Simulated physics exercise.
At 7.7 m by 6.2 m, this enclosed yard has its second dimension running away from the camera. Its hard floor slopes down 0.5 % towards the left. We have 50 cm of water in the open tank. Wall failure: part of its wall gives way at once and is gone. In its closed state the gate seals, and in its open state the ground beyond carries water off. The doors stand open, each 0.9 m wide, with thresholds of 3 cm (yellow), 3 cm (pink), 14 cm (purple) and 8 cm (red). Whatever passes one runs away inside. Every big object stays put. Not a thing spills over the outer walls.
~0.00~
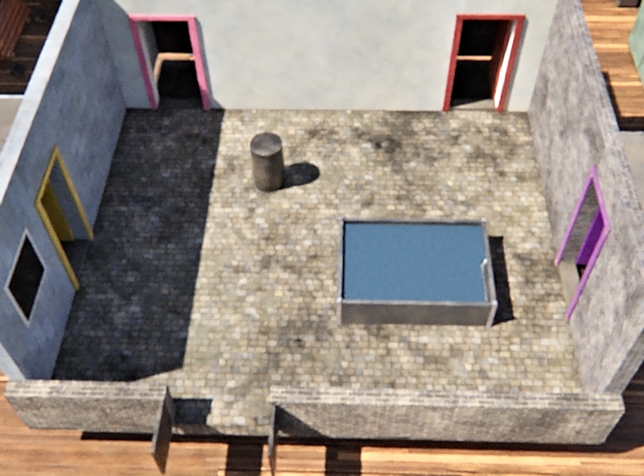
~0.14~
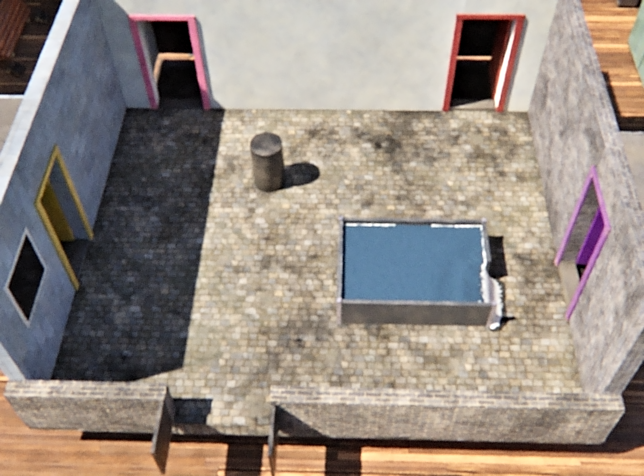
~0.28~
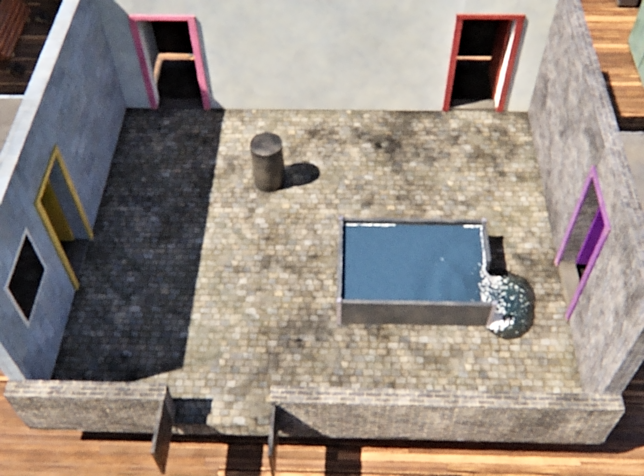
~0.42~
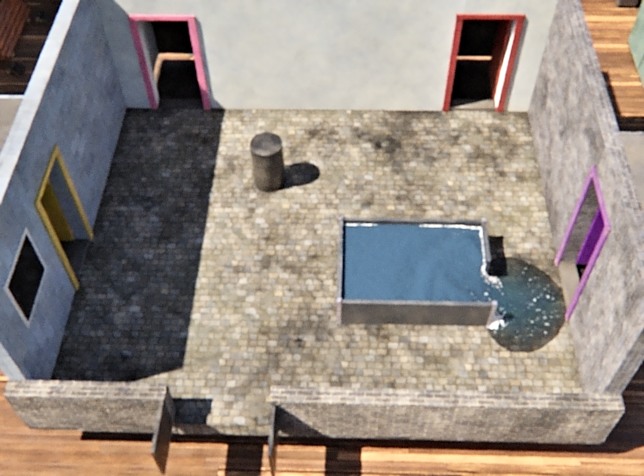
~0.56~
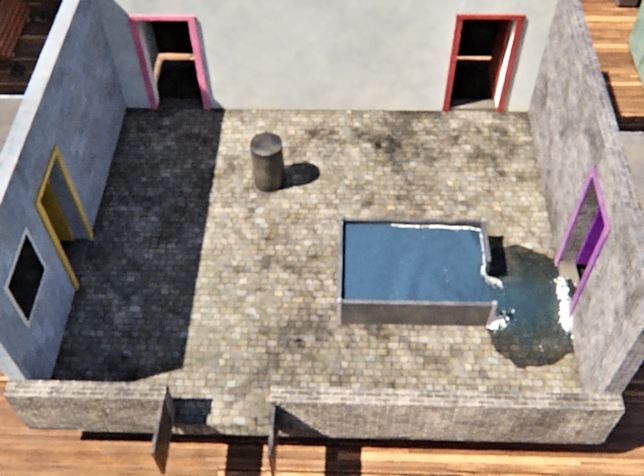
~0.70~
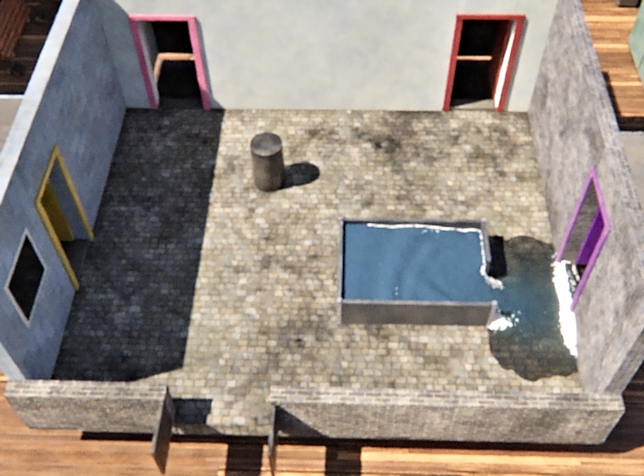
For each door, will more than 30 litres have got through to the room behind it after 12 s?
The yellow door lets in less than the cap; the pink door lets in less than the cap; the purple door lets in more than the cap; the red door lets in less than the cap.
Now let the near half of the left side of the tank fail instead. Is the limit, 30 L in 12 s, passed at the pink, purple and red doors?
Door by door - pink: Out of bounds, purple: Within bounds, red: Within bounds.
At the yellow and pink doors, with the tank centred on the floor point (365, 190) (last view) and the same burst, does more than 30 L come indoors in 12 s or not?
Yellow gets no more than that, pink gets no more than that.
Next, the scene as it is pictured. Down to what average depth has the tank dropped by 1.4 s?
Mean depth: Some 38 cm.
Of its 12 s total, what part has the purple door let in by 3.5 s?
Share: ~ 90 %.
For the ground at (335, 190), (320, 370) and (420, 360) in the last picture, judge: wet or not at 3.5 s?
Status of the three spots: Free of it, inundated, inundated.
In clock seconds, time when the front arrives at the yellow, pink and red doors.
So yellow at 7.0 s, pink at 8.5 s, and red at 3.2 s.
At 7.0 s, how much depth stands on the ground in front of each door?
Measured in centimetres, the yellow door gives 3, the pink door 0, the purple door 10 and the red door 6.
After 1.4 s water covers 10 % of the floor and is deepest (31 cm) near (563, 317); yellow door not reached, pink door not reached, purple door 27 cm at the sill, 31 L in, red door not reached.
After 2.2 s water covers 15 % of the floor and is deepest (29 cm) near (580, 404); yellow door not reached, pink door not reached, purple door 27 cm at the sill, 87 L in, red door not reached.
After 3.5 s water covers 30 % of the floor and is deepest (22 cm) near (582, 416); yellow door not reached, pink door not reached, purple door 19 cm at the sill, 141 L in, red door 8 cm at the sill, 0 L in.
After 7.0 s water covers 60 % of the floor and is deepest (12 cm) near (569, 416); yellow door 3 cm at the sill, 0 L in, pink door not reached, purple door 10 cm at the sill, 159 L in, red door 6 cm at the sill, 1 L in.
After 12.0 s water covers 90 % of the floor and is deepest (7 cm) near (114, 157); yellow door 4 cm at the sill, 7 L in, pink door 2 cm at the sill, 0 L in, purple door 6 cm at the sill, 159 L in, red door 4 cm at the sill, 1 L in.
